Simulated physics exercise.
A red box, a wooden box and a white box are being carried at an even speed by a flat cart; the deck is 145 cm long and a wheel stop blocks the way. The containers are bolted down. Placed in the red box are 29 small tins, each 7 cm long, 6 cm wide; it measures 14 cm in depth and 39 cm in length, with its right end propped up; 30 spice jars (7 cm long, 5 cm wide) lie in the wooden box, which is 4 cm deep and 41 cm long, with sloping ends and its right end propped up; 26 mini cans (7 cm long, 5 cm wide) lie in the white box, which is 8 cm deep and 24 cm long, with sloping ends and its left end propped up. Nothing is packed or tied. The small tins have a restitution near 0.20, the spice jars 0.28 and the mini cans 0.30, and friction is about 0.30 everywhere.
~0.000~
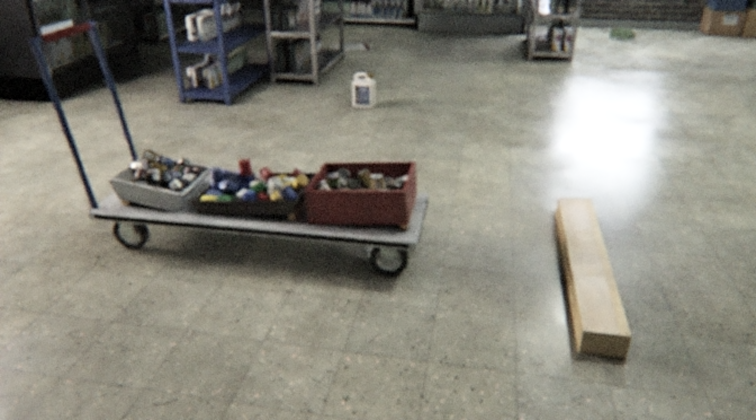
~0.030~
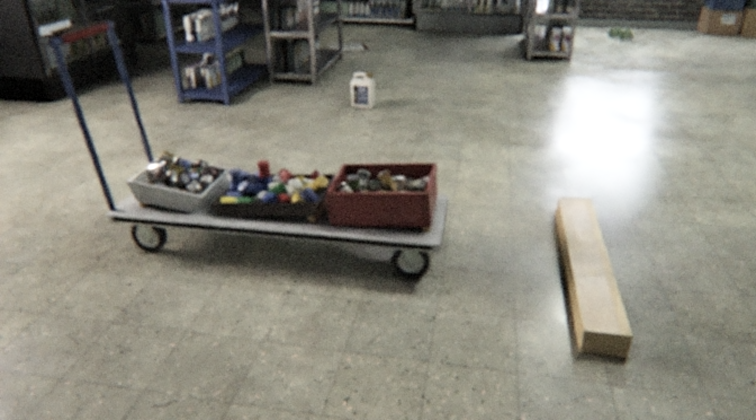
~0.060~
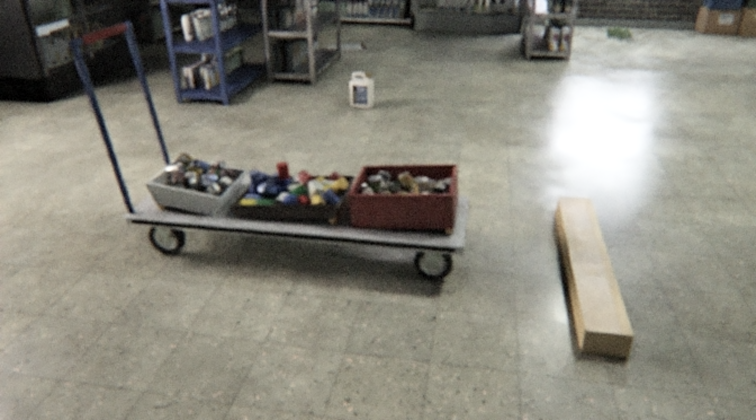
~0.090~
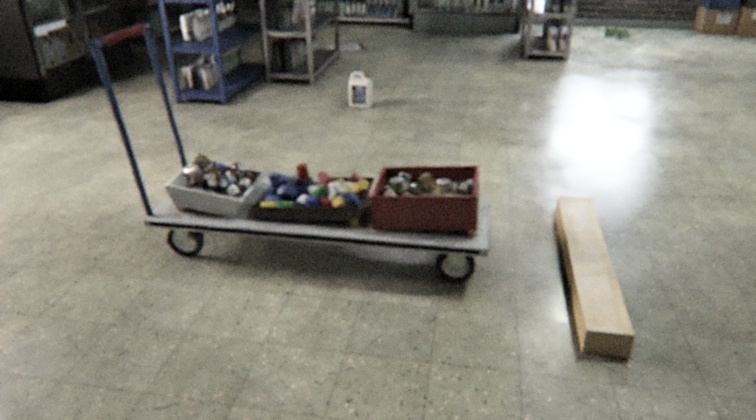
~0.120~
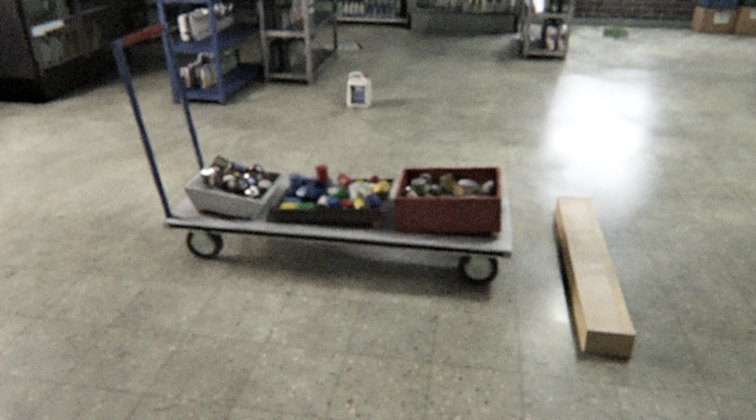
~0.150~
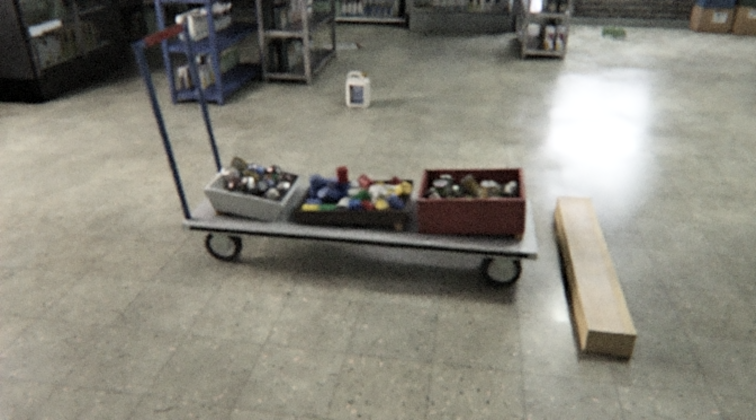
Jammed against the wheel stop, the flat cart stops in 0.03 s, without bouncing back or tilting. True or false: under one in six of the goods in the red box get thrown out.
True, under one in six are thrown out.
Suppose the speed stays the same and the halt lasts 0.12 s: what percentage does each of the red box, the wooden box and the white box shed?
With that change, red box 0 per cent, wooden box 40 per cent, white box 40 per cent.
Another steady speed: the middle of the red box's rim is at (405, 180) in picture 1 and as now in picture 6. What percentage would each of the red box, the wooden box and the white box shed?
Red box 0, wooden box 10, white box 20 per cent.
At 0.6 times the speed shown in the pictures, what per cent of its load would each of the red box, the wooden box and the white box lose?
Then the red box sheds 0 per cent, the wooden box 20 per cent, and the white box 20 per cent.
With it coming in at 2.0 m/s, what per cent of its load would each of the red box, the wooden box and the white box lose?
Red box 0 %, wooden box 20 %, white box 20 %.
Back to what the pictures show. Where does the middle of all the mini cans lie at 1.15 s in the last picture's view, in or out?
I'd put it close to (341, 197).
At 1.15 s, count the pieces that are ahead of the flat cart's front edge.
About 2.
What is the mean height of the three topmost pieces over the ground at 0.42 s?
On average they sit about 56 cm high.
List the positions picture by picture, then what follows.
In the first frame (we follow the rim corner now nearest the camera; the camera moves round a little), red box at (402, 191); wooden box at (294, 202); 66 cm still to roll; nothing out yet.
In the second frame, red box at (426, 193); wooden box at (316, 204); 57 cm still to roll.
In the third frame, red box at (450, 194); wooden box at (337, 205); 48 cm still to roll.
In the fourth frame, red box at (474, 196); wooden box at (359, 207); 38 cm still to roll.
In the fifth frame, red box at (498, 198); wooden box at (382, 209); 29 cm still to roll.
In the sixth frame, red box at (523, 199); wooden box at (404, 211); 20 cm still to roll; nothing out yet.
After 0.20 s, impact.
After 0.30 s, 0 of 29 out of the red box, 1 of 30 out of the wooden box and 4 of 26 out of the white box.
After 0.42 s, 1 of 29 out of the red box, 9 of 30 out of the wooden box and 9 of 26 out of the white box.
After 0.65 s, 1 of 29 out of the red box, 15 of 30 out of the wooden box and 15 of 26 out of the white box.
Final count (at 1.15 s), 1 of 29 out of the red box, 16 of 30 out of the wooden box and 15 of 26 out of the white box. Asked share, 1 of 29, 3 per cent.
